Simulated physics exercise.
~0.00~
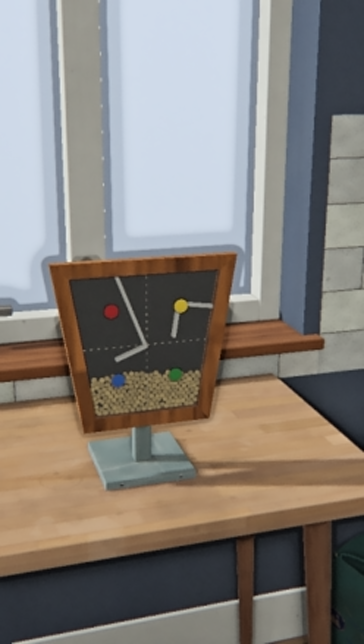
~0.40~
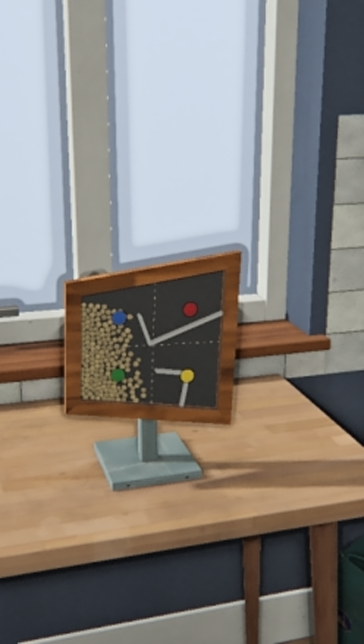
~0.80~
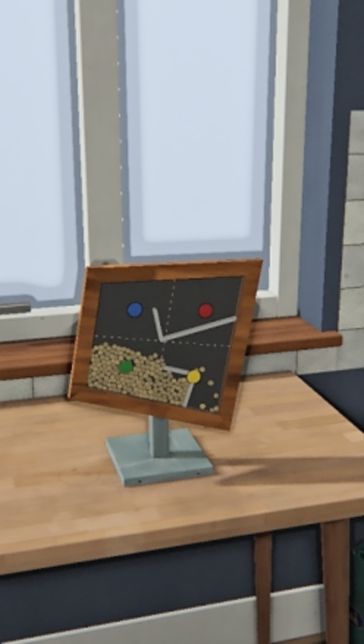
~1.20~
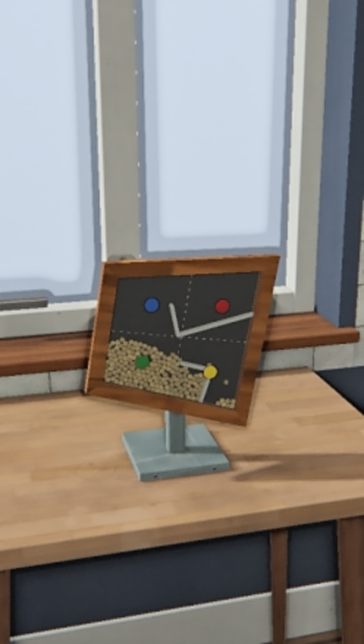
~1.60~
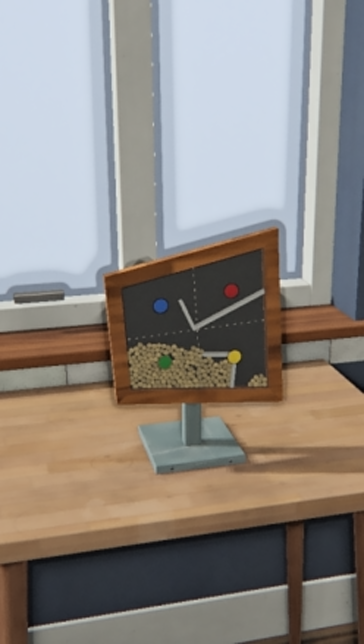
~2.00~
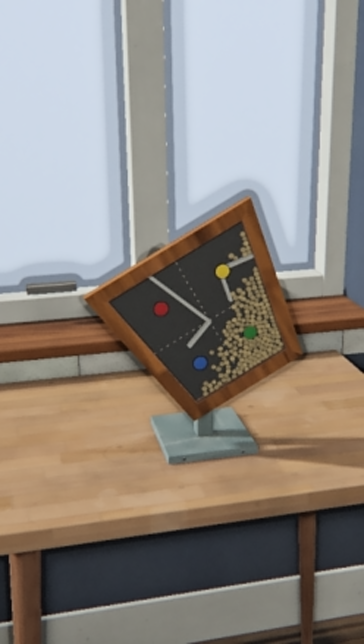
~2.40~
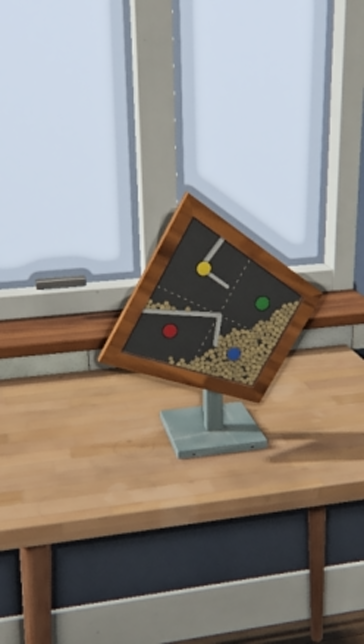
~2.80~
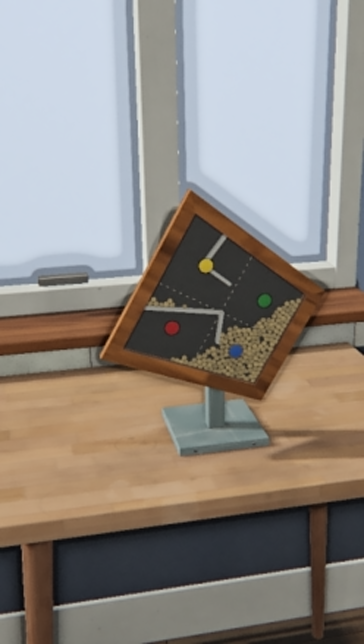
At first, a wooden-framed box with a clear face stands on a table by a window, pale beans lying along its bottom around the blue and green stickers. It turns clockwise about a quarter turn, carrying the beans up on the left, then tips slightly further as they slump around green, a few spilling past yellow. After a brief rest, it swings back anticlockwise, well past its starting position, and the beans bank up on the right near green. They slide down towards the lowest corner. The box ends tilted and still, most beans heaped around blue.
